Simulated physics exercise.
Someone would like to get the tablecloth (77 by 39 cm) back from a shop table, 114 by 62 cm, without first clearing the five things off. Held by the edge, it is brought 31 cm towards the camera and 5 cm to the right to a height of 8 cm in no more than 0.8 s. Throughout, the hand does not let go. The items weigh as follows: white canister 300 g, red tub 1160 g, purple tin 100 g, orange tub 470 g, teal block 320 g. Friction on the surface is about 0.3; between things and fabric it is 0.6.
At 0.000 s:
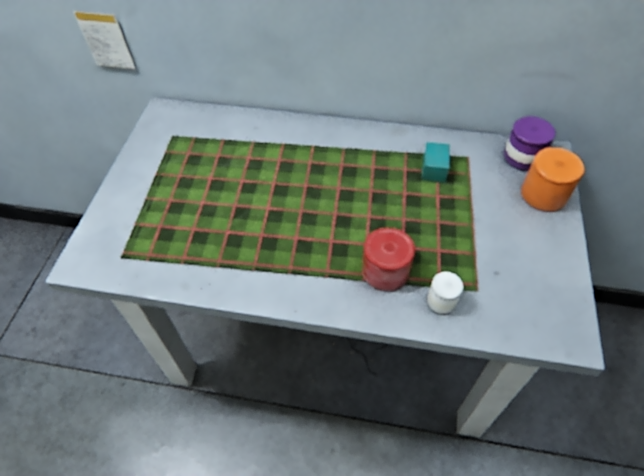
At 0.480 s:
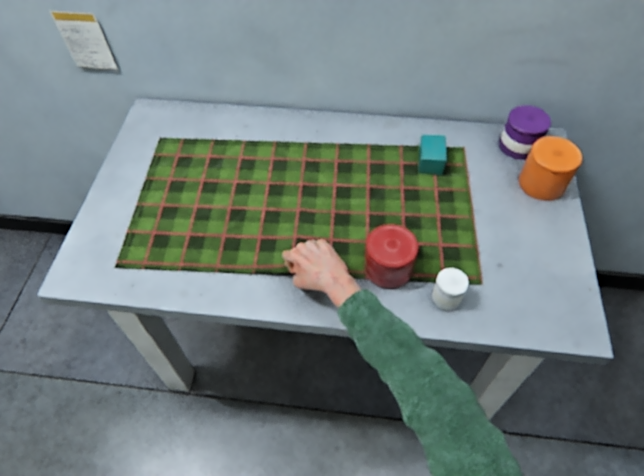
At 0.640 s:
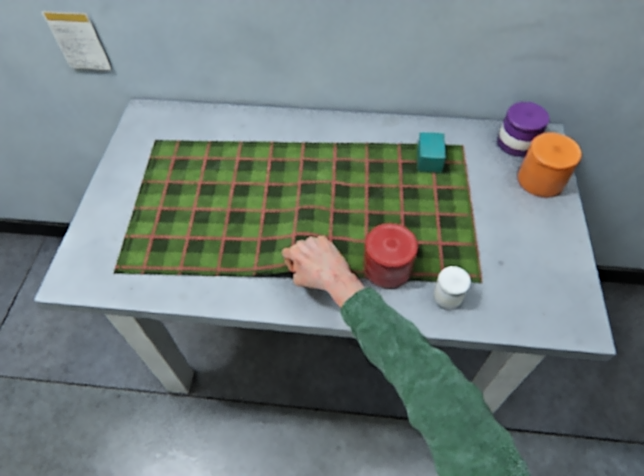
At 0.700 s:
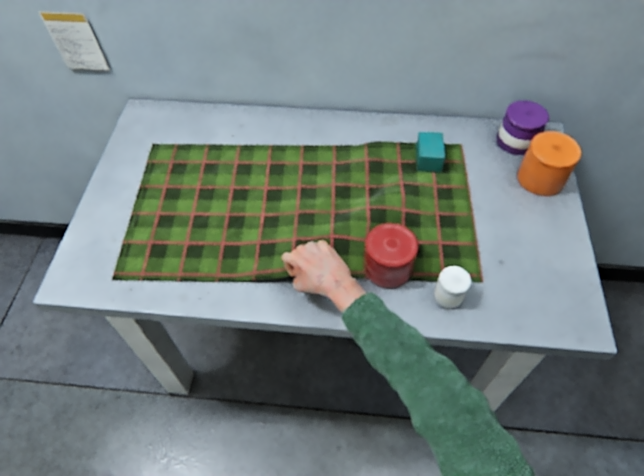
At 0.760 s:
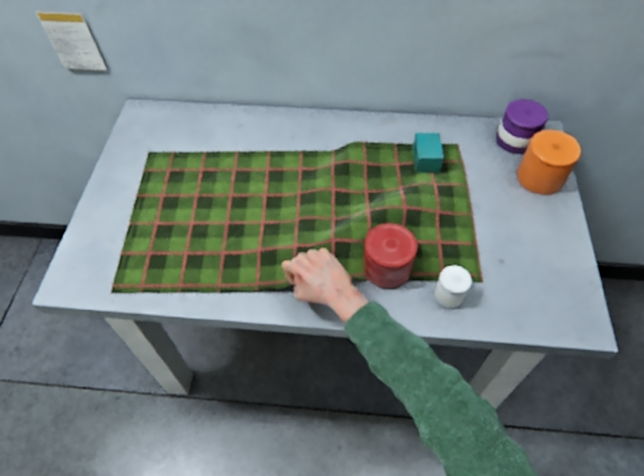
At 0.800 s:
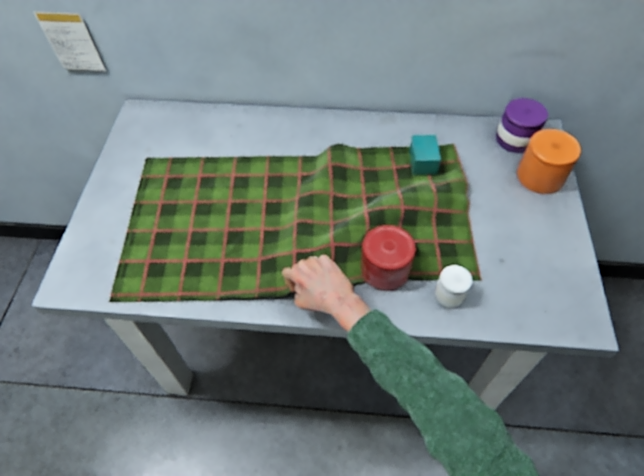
In the video, a hand in a green sleeve grips the front edge of a checked green cloth and slowly pulls it slightly forward, wrinkling the fabric, while the red tub and teal block on it shift only slightly.
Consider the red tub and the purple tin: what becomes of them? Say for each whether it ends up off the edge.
Off the edge? Red tub: Yes, off; purple tin: No, still on.
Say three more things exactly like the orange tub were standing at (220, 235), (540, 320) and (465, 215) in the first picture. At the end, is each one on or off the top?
In order: Comes off; holds on; holds on.
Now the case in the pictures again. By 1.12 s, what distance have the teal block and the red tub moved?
For the teal block, 25 centimetres, and for the red tub, 15 centimetres.
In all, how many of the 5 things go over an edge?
That gives 1.
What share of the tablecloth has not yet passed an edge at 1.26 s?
Roughly 55% of it.
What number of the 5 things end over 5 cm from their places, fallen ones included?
It adds up to 2.
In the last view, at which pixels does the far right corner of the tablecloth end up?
Around pixel (358, 227).
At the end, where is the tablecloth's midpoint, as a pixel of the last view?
(244, 361) or thereabouts.
At 1.0 s, 90 % of the tablecloth is still over the top; red tub 6 cm off its start, teal block 13 cm off its start.
At 1.1 s, 75 % of the tablecloth is still over the top; red tub 14 cm off its start, teal block 23 cm off its start.
At 1.3 s, 55 % of the tablecloth is still over the top; red tub 20 cm off its start at (368, 351), teal block 29 cm off its start at (345, 216).
At 1.4 s, 40 % of the tablecloth is still over the top; red tub over the edge, teal block 36 cm off its start.
At 3.0 s, 35 % of the tablecloth is still over the top; red tub over the edge, purple tin 0 cm off its start at (527, 111), teal block 36 cm off its start at (331, 241).
